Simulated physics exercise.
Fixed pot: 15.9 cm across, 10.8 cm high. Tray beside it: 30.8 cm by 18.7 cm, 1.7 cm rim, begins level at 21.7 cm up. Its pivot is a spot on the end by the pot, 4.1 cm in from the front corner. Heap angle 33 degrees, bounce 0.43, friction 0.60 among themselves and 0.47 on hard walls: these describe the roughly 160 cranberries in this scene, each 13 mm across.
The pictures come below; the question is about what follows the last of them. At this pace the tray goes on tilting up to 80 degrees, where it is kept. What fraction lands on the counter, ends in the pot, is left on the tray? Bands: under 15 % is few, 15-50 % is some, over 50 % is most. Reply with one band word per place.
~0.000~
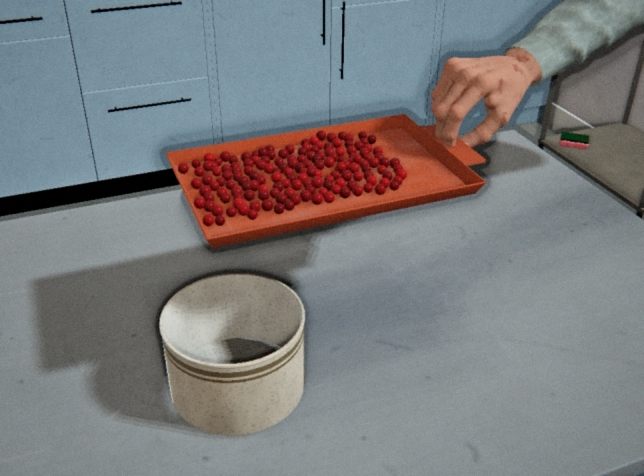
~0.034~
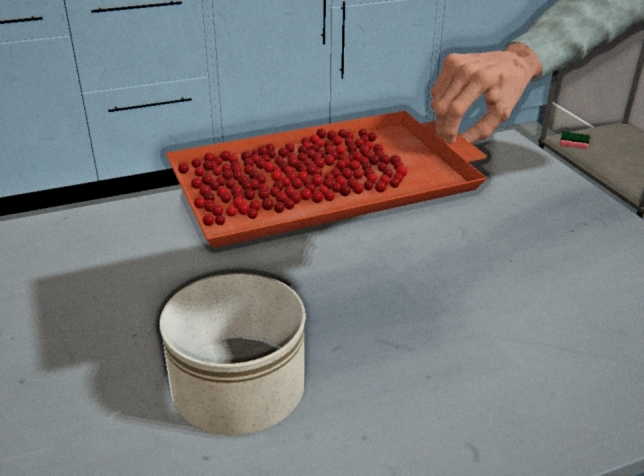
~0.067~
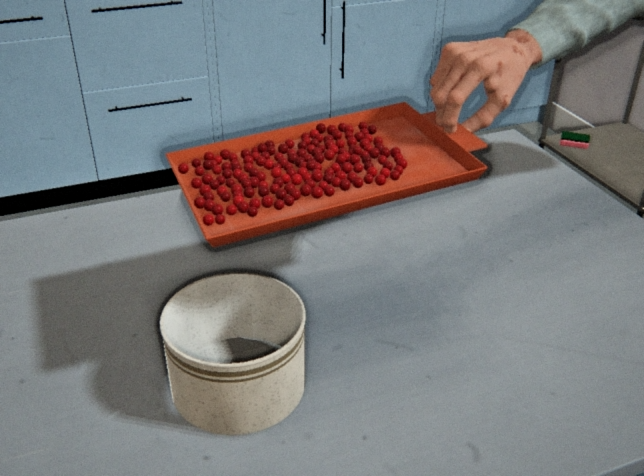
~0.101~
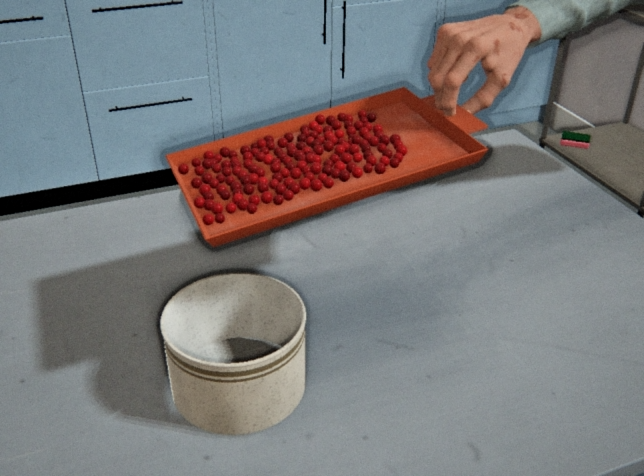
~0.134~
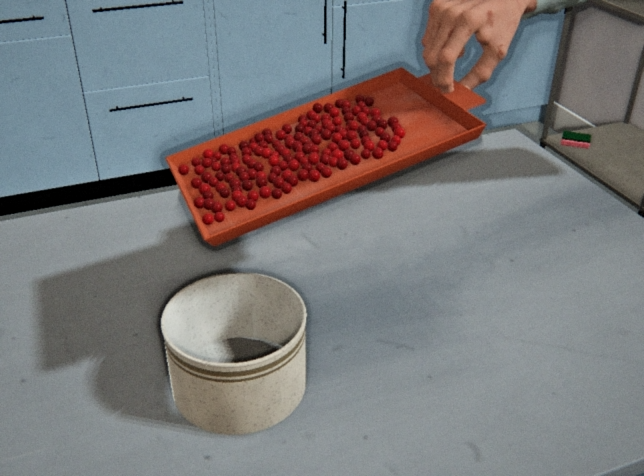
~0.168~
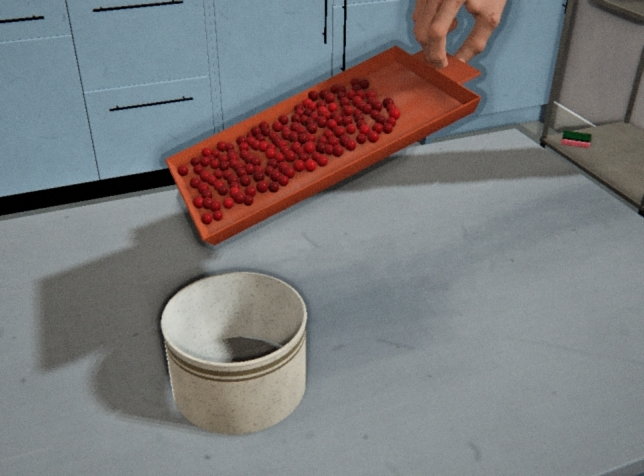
Counter most, pot few, tray few.
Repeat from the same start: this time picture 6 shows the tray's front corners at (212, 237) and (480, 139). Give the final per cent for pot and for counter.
That works out as pot 40 and counter 60.
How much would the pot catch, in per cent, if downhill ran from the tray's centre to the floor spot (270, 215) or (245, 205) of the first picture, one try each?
That would be close to 30 per cent, then close to 15 per cent.
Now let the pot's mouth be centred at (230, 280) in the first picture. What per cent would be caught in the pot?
Something like 10 per cent would settle in it.
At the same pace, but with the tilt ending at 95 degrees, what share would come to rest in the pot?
That would give about 5 per cent.
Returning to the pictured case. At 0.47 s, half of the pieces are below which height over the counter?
Some 26 cm.
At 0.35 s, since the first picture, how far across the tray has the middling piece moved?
Roughly 2 cm.
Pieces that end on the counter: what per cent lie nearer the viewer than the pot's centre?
I'd put it at around 10 per cent.
After 0.35 s, tilt 51 degrees; the tray holds 100 %, the pot 0 %.
After 0.47 s, tilt 72 degrees; the tray holds 100 %, the pot 0 %.
After 0.73 s, tilt 80 degrees; the tray holds 10 %, the pot 5 %.
In the end, at 1.6 s, counter 95 %, pot 5 %, tray 0 %.
